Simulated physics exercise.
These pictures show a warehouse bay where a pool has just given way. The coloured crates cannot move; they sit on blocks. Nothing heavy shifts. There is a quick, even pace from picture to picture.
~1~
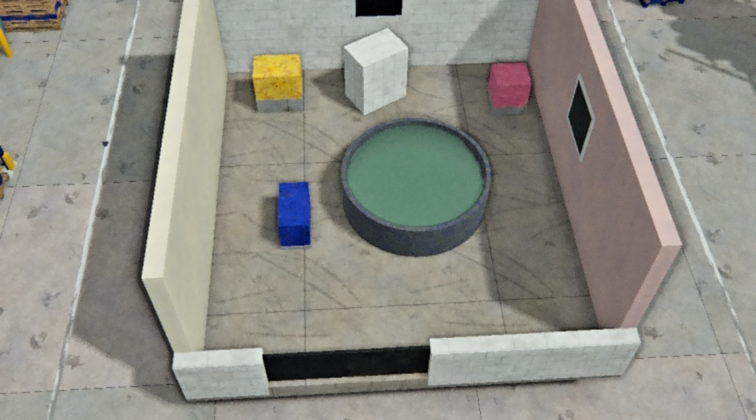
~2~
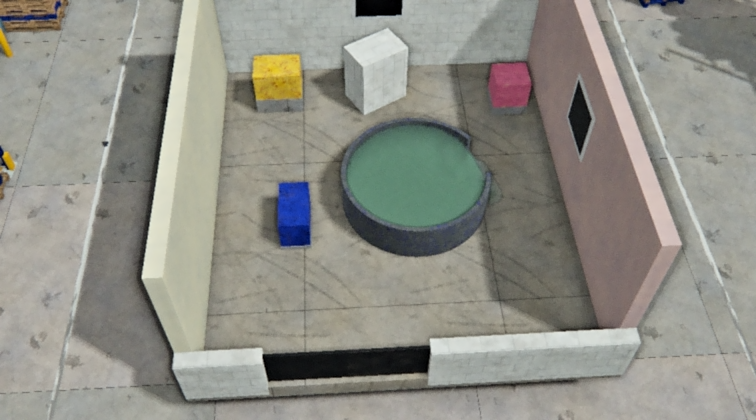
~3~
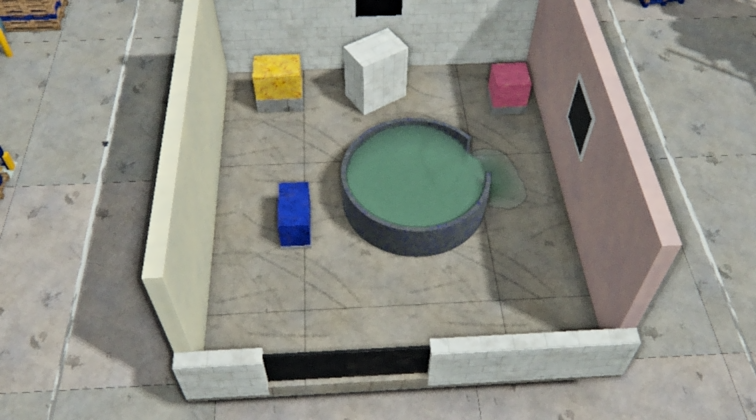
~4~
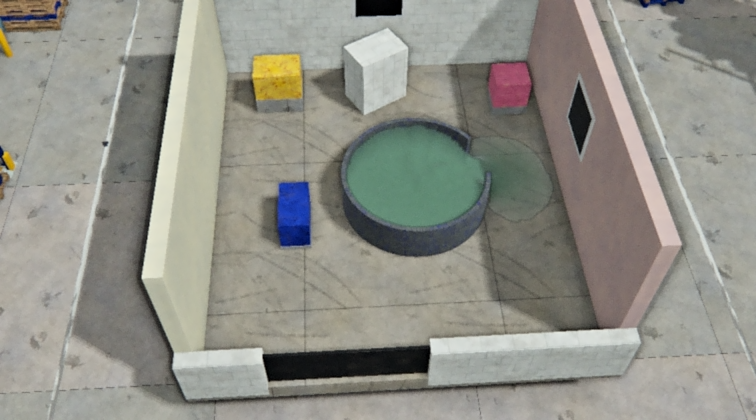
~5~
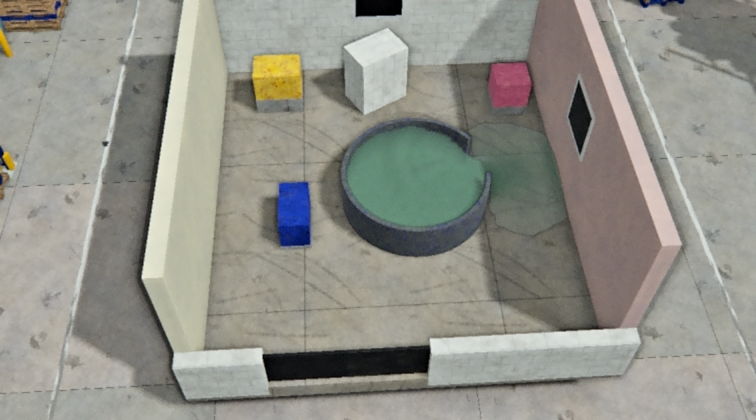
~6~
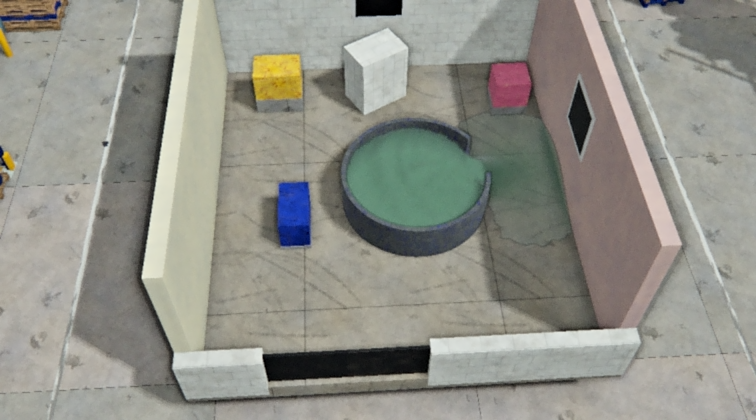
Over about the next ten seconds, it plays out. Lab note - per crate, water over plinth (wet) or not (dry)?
Result: As for the blue crate it's moistened by the water, as for the yellow crate it's untouched by the water, as for the pink crate it's moistened by the water.
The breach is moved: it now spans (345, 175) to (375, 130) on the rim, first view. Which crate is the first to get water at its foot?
The blue crate comes first.
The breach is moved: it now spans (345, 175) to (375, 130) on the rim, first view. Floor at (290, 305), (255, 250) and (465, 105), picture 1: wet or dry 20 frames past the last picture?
Obs. 1: Sodden; obs. 2: Sodden; obs. 3: Moisture-free.
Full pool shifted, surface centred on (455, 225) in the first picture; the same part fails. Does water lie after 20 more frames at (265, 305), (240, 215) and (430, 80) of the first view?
As listed: Not flooded, free of water, awash.
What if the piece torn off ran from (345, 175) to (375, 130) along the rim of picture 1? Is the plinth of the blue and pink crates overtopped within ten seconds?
As I see it, blue is doused and pink stays clear.
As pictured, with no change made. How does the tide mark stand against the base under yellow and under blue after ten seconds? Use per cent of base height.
About 30 % and 130 %.
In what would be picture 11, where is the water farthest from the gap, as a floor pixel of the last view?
I'd say around (521, 66).
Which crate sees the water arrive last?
The blue-painted one comes last.
A moment on, water covers 15 % of the floor; the blue crate not reached, the yellow crate not reached, the pink crate water round its plinth.
Next, water covers 25 % of the floor; the blue crate not reached, the yellow crate not reached, the pink crate water round its plinth.
Then, water covers 45 % of the floor; the blue crate not reached, the yellow crate water round its plinth, the pink crate water round its plinth.
Later, water covers 95 % of the floor; the blue crate water round its plinth, the yellow crate water round its plinth, the pink crate water round its plinth.
In the end, water covers 100 % of the floor; the blue crate was topped, the yellow crate stayed above the water, the pink crate was topped.
